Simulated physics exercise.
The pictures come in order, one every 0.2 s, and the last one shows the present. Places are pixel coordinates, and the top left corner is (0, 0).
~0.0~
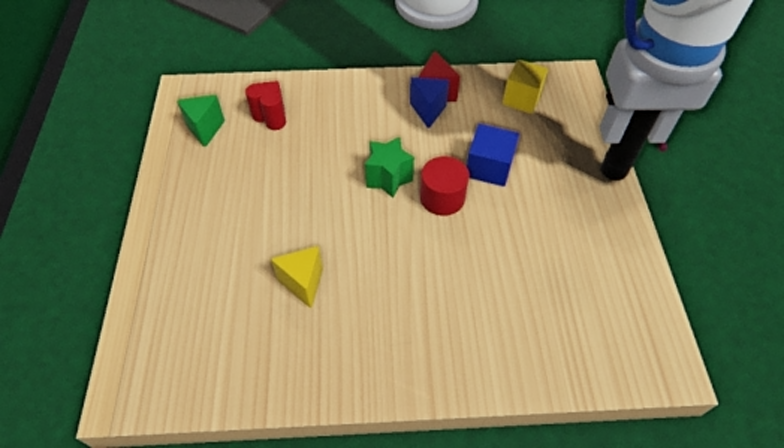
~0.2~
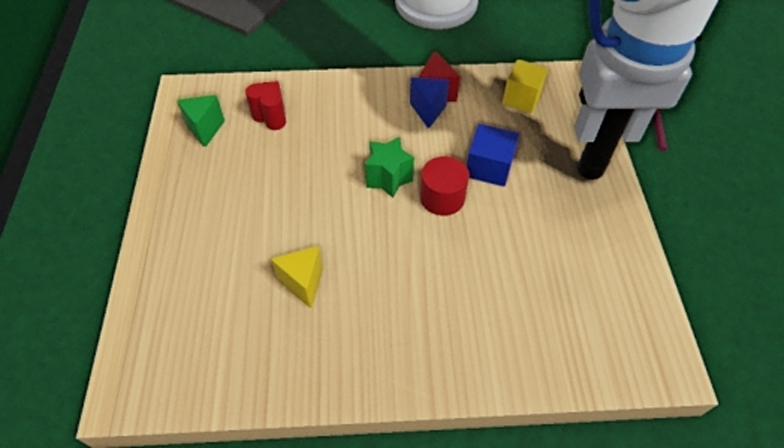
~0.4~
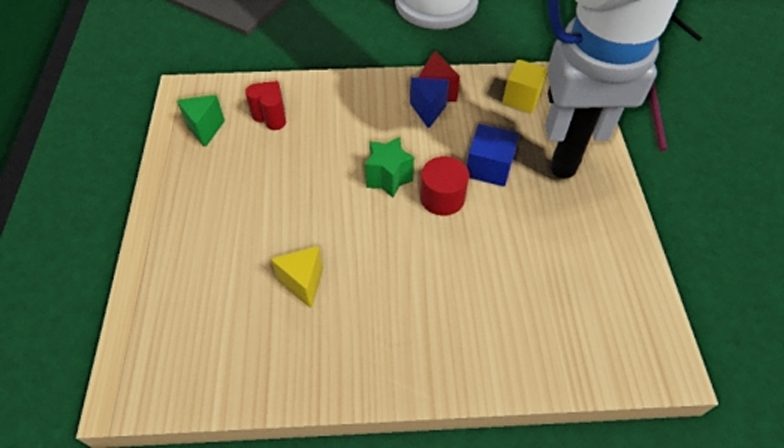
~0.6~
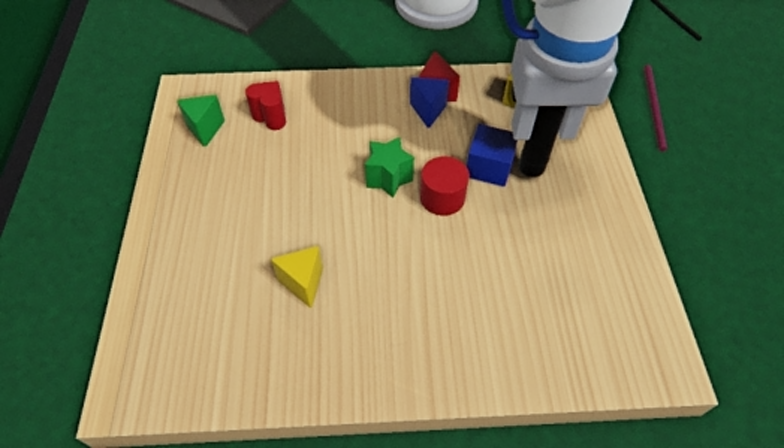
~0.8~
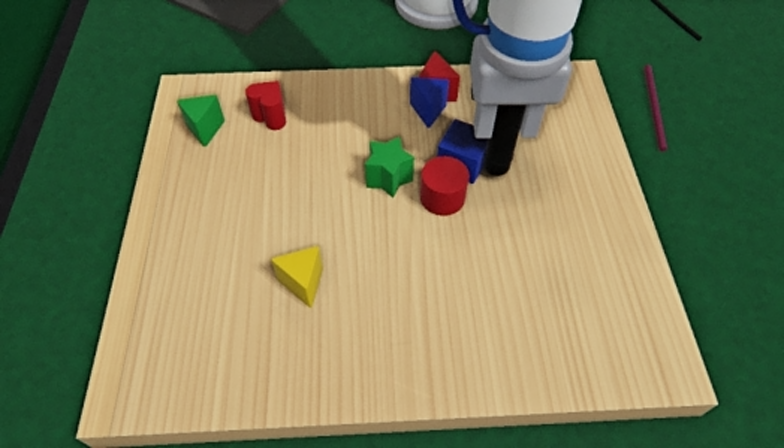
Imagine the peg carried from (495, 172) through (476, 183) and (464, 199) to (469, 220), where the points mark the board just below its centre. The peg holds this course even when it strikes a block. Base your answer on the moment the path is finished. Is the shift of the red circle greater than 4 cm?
No, it doesn't check out.
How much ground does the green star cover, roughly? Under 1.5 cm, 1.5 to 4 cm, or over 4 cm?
Movement: Under 1.5 cm.
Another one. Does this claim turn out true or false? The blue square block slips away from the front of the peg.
That claim is true.
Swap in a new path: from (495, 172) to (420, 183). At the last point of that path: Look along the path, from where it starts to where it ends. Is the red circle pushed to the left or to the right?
Shifted left.
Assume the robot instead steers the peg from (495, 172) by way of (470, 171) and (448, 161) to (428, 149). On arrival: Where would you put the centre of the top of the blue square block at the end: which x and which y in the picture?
I think it will end close to (398, 115).
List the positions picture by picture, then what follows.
Tip of the peg (614, 171), middles of tops, green star (388, 154), red circle (445, 174), blue square block (495, 143), in the first frame.
Peg (590, 170), nothing pushed, in the second frame.
Peg (563, 169), nothing pushed, in the third frame.
Peg (532, 168), nothing pushed, in the fourth frame.
Peg (496, 167), green star (388, 154), red circle (445, 174), blue square block (466, 139), in the fifth frame.
On the path given first. Halfway along, peg (468, 184); red circle (436, 178); blue square block (455, 137), turned 15° clockwise.
At the end, peg (471, 214); green star unmoved; red circle (430, 183); blue square block (455, 137), turned 15° clockwise.
